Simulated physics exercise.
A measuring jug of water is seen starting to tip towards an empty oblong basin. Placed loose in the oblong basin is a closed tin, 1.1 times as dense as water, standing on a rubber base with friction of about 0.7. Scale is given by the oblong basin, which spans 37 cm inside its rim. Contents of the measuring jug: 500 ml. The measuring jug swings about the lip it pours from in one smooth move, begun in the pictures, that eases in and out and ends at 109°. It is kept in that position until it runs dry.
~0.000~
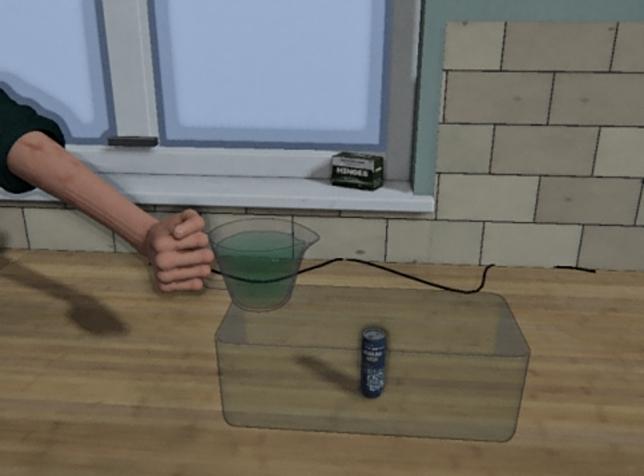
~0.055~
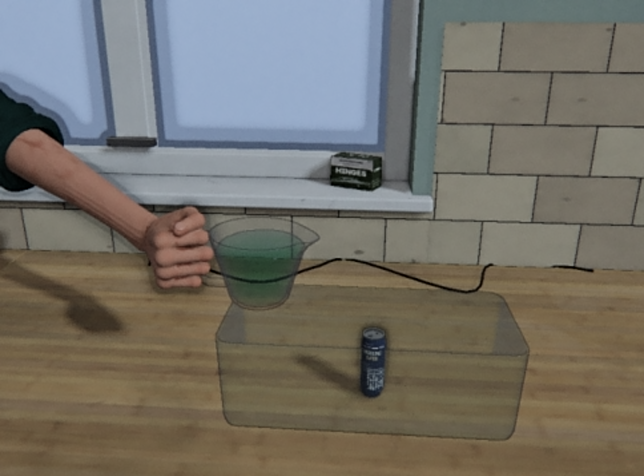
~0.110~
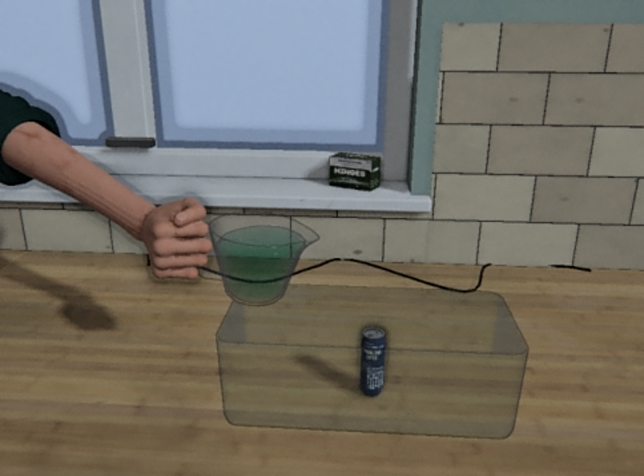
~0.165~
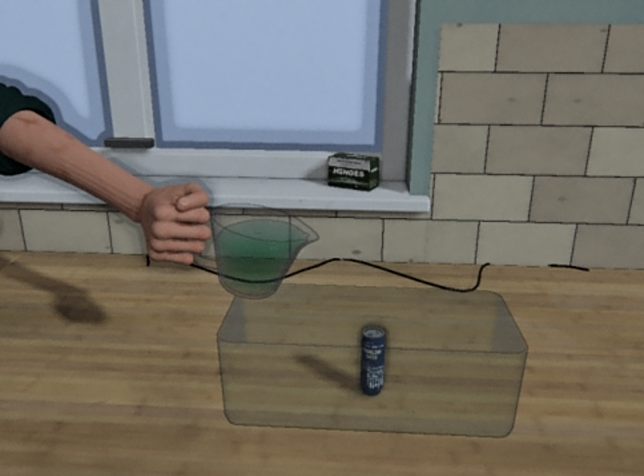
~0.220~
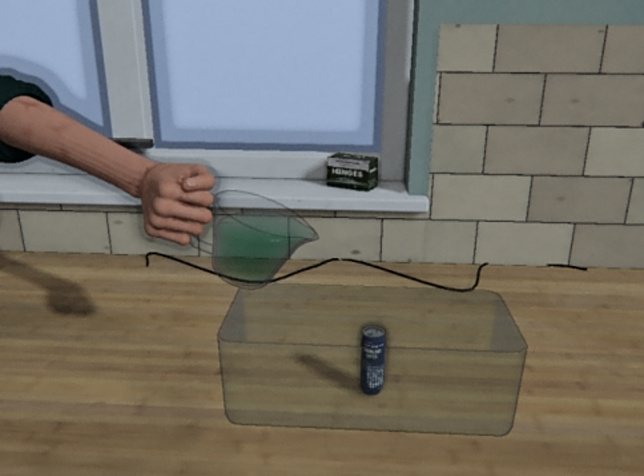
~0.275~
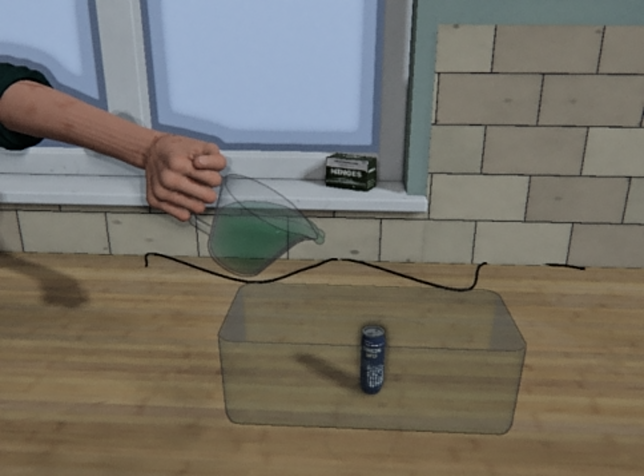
A hand held a clear jug of green liquid above the left side of an empty see-through basin with a small dark can inside, then gradually tilted the jug to the right.
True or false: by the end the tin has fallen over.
False.
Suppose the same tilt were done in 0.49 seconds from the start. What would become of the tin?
The tin stays on its base.
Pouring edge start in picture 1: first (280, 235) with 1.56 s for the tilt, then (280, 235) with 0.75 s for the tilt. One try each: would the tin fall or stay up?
First it stays on its base; then it tips over.
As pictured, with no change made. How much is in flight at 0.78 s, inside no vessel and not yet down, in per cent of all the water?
About 8 per cent.
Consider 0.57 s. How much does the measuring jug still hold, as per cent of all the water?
Portion remaining: Approx. 36 per cent.
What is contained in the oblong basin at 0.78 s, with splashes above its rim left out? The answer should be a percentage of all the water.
My estimate is about 92 percent.
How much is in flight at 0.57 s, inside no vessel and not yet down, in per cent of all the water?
It comes to roughly 42 per cent.
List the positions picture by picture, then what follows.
It leans 0°; its right rim is at (320, 237); the water meets the walls at (217, 242) and (306, 245); the oblong basin's rim runs from (229, 311) to (516, 323); the tin's top is at (374, 337), in the first frame.
It leans 1°; its right rim is at (320, 237); the water meets the walls at (218, 241) and (306, 243), in the second frame.
It leans 6°; its right rim is at (320, 237); the water meets the walls at (218, 237) and (307, 239), in the third frame.
It leans 13°; its right rim is at (320, 237); the water meets the walls at (218, 230) and (310, 234), in the fourth frame.
It leans 22°; its right rim is at (319, 237); the water meets the walls at (218, 220) and (315, 231); 1 per cent is over the edge, in the fifth frame.
It leans 32°; its right rim is at (319, 237); the water meets the walls at (220, 208) and (309, 227); 3 per cent is over the edge, in the sixth frame.
After 0.57 s the tilt is 94° and 37 per cent is still to pour; the tin stands where it began.
After 0.78 s the tilt is 109° and 1 per cent is still to pour; the tin stands where it began.
After 1.01 s the tilt is 109° and 0 per cent is still to pour; the tin stands where it began.
After 1.25 s the tilt is 109° and 0 per cent is still to pour; the tin stands where it began.
In the end the tin stands where it began.
